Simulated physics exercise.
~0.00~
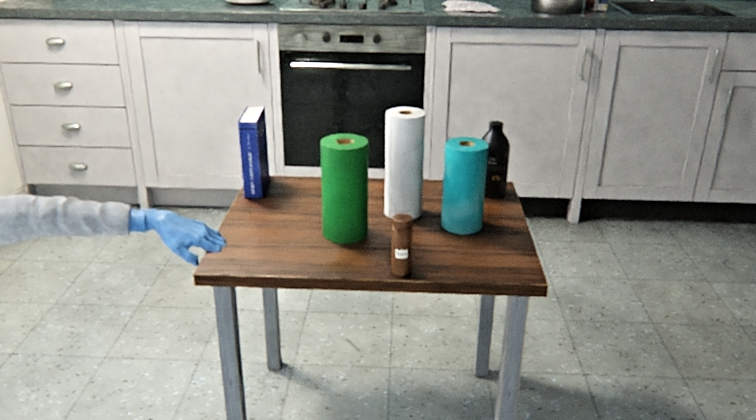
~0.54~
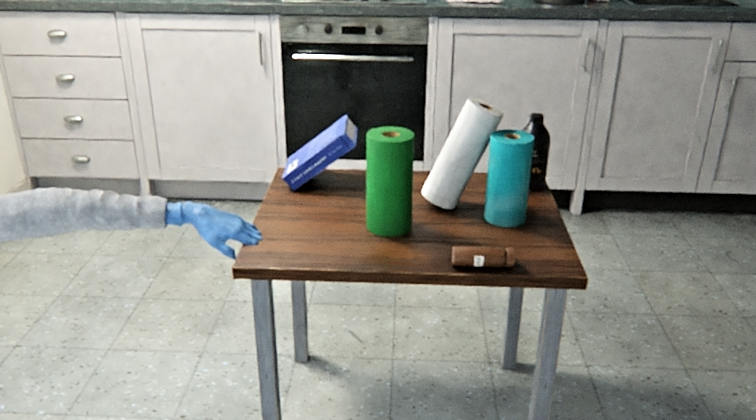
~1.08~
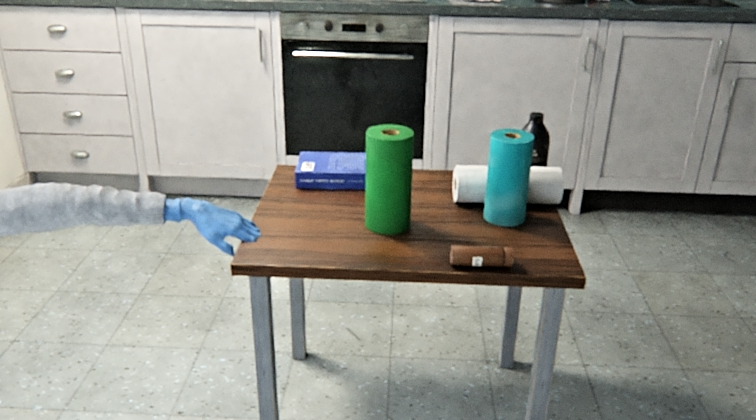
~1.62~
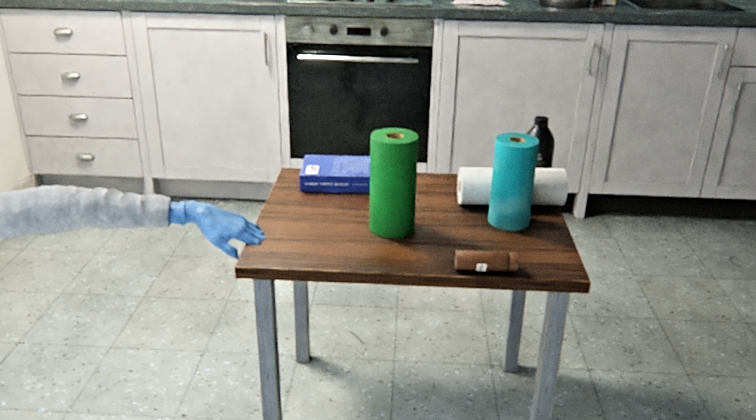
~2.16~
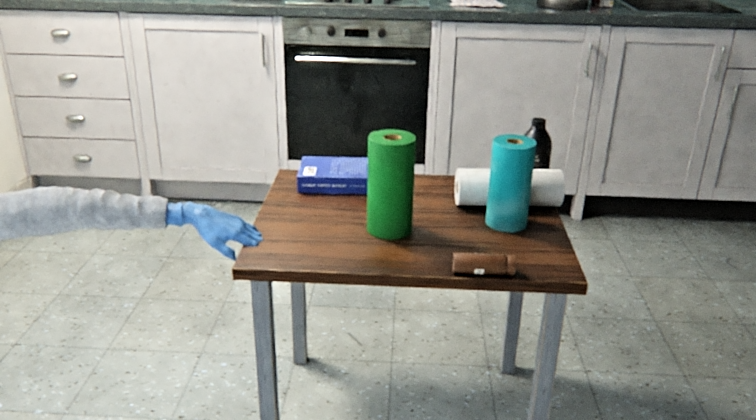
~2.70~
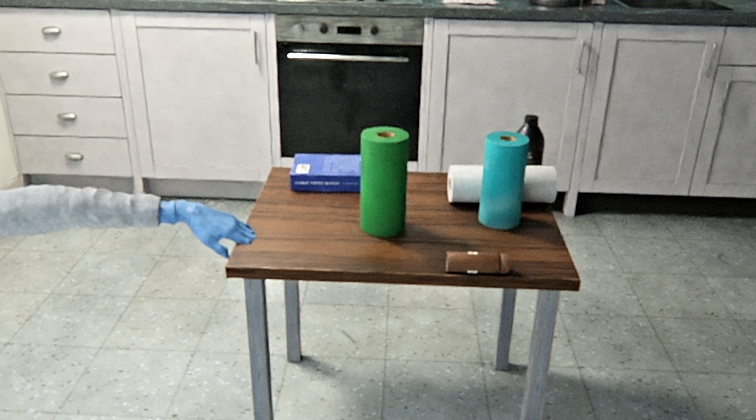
The clip opens on a small wooden table in a kitchen, where a blue book, green, white and turquoise rolls, a brown shaker and a black bottle all stand upright, with a blue-gloved hand at the left edge. The table shifts to the right, the hand staying by its edge. The brown shaker drops onto its side while the blue book and the white roll lean over to the right. Both then fall flat, the white roll lying behind the turquoise one. At the end those three remain down, while the green roll, turquoise roll and black bottle still stand.
